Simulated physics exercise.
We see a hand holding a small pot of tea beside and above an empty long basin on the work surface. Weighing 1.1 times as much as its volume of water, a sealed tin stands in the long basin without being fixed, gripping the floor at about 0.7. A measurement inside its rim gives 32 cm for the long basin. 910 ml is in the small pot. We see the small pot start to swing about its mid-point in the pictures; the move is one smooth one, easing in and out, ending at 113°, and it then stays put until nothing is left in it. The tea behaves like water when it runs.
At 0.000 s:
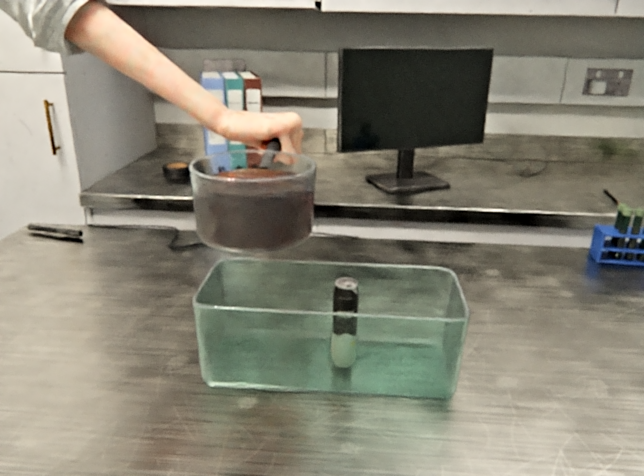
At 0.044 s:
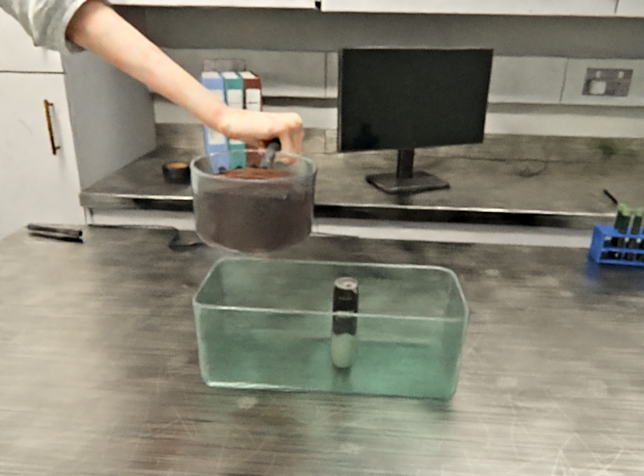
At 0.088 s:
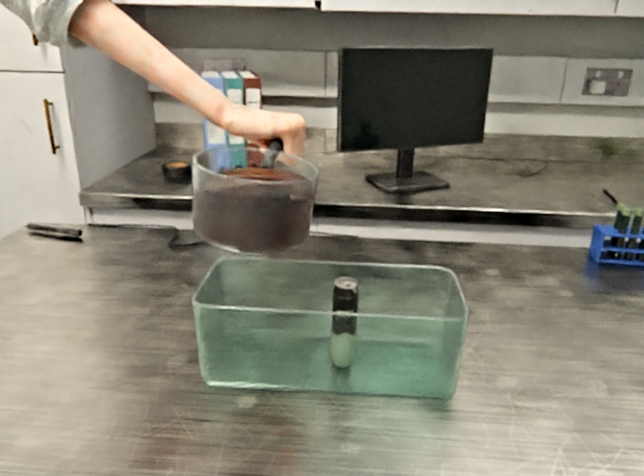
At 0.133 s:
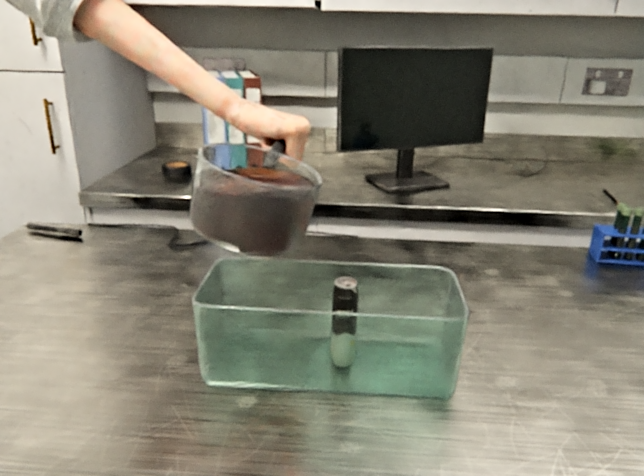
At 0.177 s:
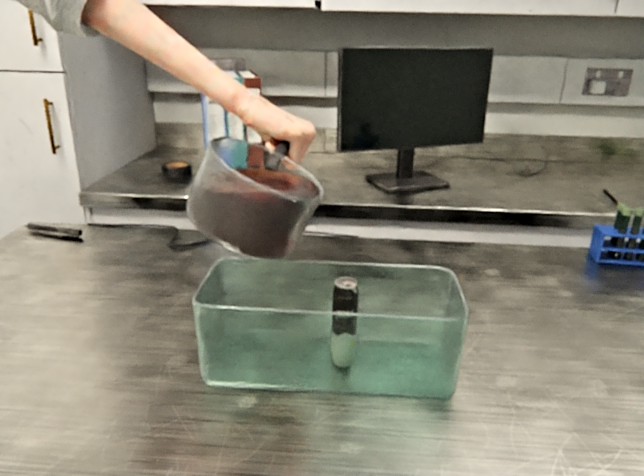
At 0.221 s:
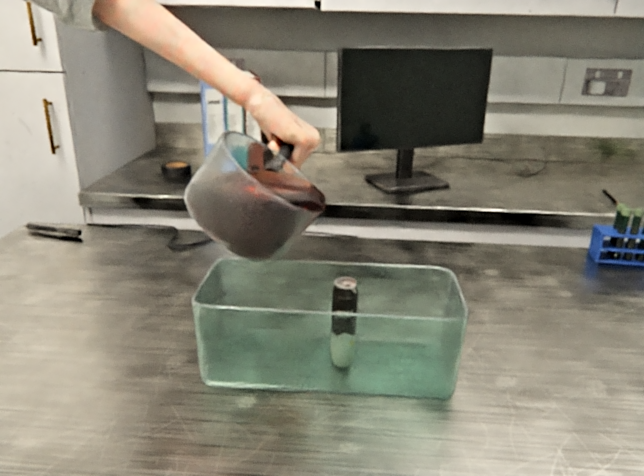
In the video, a hand holds a clear pot of dark liquid above a long glass basin with a small dark cylinder standing inside, then smoothly tilts the pot, lowering its right edge toward the basin.
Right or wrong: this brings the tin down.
Right, the tin comes down.
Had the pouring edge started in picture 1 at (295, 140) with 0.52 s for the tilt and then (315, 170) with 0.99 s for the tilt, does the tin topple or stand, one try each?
Try 1: Tipped over; try 2: Still standing.
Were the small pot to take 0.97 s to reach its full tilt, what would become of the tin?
The tin stays on its base.
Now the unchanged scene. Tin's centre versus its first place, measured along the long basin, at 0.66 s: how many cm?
Close to 2 cm.
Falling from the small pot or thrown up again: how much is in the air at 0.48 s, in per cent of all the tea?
Roughly 32 %.
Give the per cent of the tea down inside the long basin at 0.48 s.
Around 40 percent.
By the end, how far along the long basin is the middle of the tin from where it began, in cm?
It finishes around 8.0 cm from where it began.
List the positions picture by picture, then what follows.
In the first picture, tilt 0°; pouring edge (314, 168); surface from (199, 180) to (313, 185); the long basin's rim runs from (206, 281) to (461, 293); the tin's top is at (346, 287).
In the second picture, tilt 2°; pouring edge (315, 170); surface from (199, 179) to (313, 185).
In the third picture, tilt 7°; pouring edge (317, 175); surface from (200, 178) to (314, 186).
In the fourth picture, tilt 15°; pouring edge (320, 184); surface from (202, 178) to (316, 188).
In the fifth picture, tilt 25°; pouring edge (322, 196); surface from (198, 182) to (321, 191).
In the sixth picture, tilt 37°; pouring edge (321, 209); surface from (194, 178) to (319, 198); 2 per cent is over the edge.
By 0.48 s the tilt is 106° and 28 per cent is still to pour; the tin stands where it began.
By 0.66 s the tilt is 113° and 4 per cent is still to pour; the tin leans 4°.
By 0.86 s the tilt is 113° and 0 per cent is still to pour; the tin leans 39°.
By 1.07 s the tilt is 113° and 0 per cent is still to pour; the tin lies on its side.
At rest the tin lies on its side.
